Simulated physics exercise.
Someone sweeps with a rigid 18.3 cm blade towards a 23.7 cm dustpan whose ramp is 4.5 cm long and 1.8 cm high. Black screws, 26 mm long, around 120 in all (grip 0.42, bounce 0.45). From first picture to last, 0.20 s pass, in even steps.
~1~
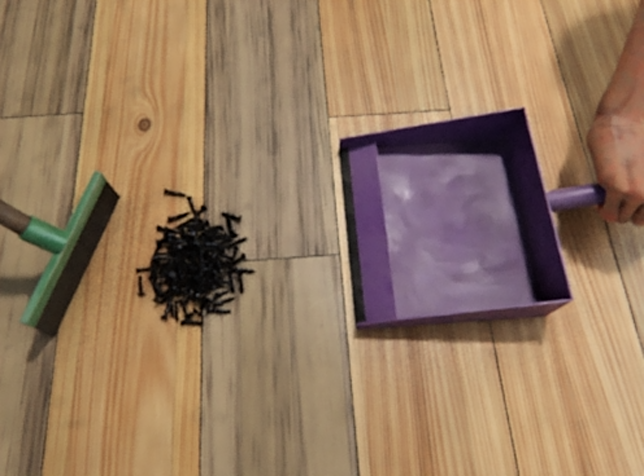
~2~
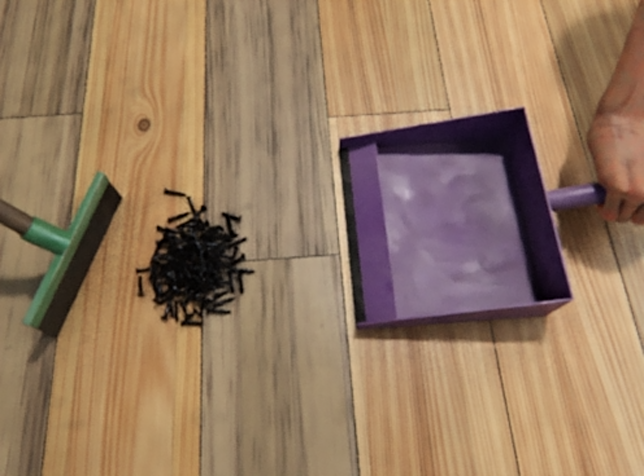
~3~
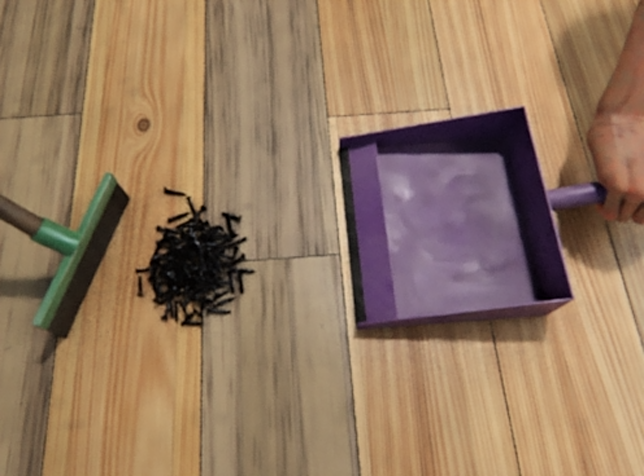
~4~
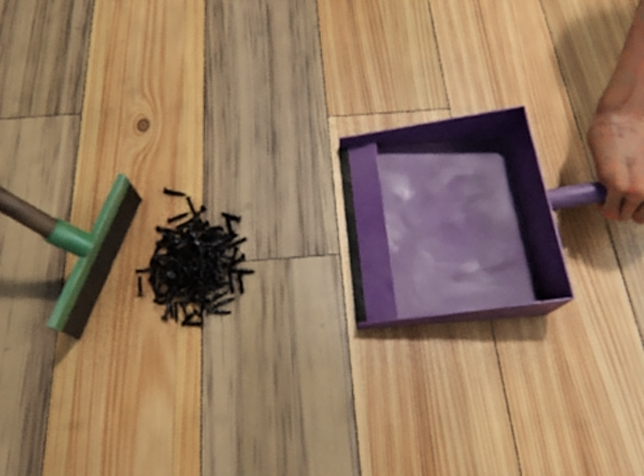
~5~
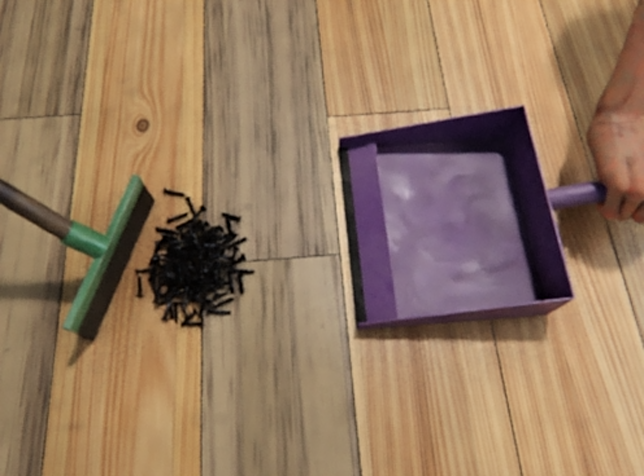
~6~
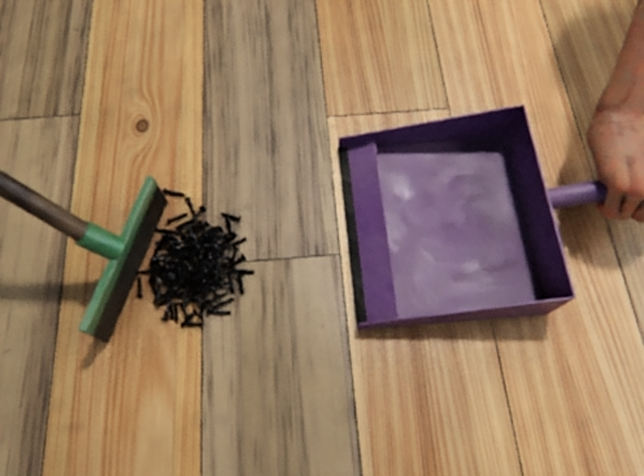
A green-edged sweeping blade on a dark handle slid a short way right across the wooden floor to the edge of a pile of black screws, while a hand kept a purple dustpan still.
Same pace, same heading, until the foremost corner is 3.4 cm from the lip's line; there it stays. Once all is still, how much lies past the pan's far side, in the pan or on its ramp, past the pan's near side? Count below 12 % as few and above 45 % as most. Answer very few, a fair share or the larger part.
Far side very few, pan very few, near side a fair share.
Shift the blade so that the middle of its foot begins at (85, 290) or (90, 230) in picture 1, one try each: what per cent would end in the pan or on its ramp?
About 5 and 0 per cent.
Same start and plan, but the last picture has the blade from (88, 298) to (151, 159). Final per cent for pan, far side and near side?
Pan 0, far 0, near 0.
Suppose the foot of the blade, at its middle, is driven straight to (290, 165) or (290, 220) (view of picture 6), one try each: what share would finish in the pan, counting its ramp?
Some 0 and 0 per cent.
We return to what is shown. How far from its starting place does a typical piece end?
About 16 cm.
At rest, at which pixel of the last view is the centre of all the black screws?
Around (322, 280).
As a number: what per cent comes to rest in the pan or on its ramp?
Roughly 0 per cent.
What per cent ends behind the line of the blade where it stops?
About 5 per cent.
Then, 0.23 s after the last picture, middle of the blade 16 cm from the lip; 0 % over the lip, far side 0 %, near side 0 %.
Then, 0.39 s after the last picture, middle of the blade 10 cm from the lip; 0 % over the lip, far side 0 %, near side 5 %.
Then, 0.67 s after the last picture, middle of the blade 7 cm from the lip; 0 % over the lip, far side 0 %, near side 15 %.
In the end, far side 0 %, pan 0 %, near side 15 %, in front of the lip or behind the blade 80 %.
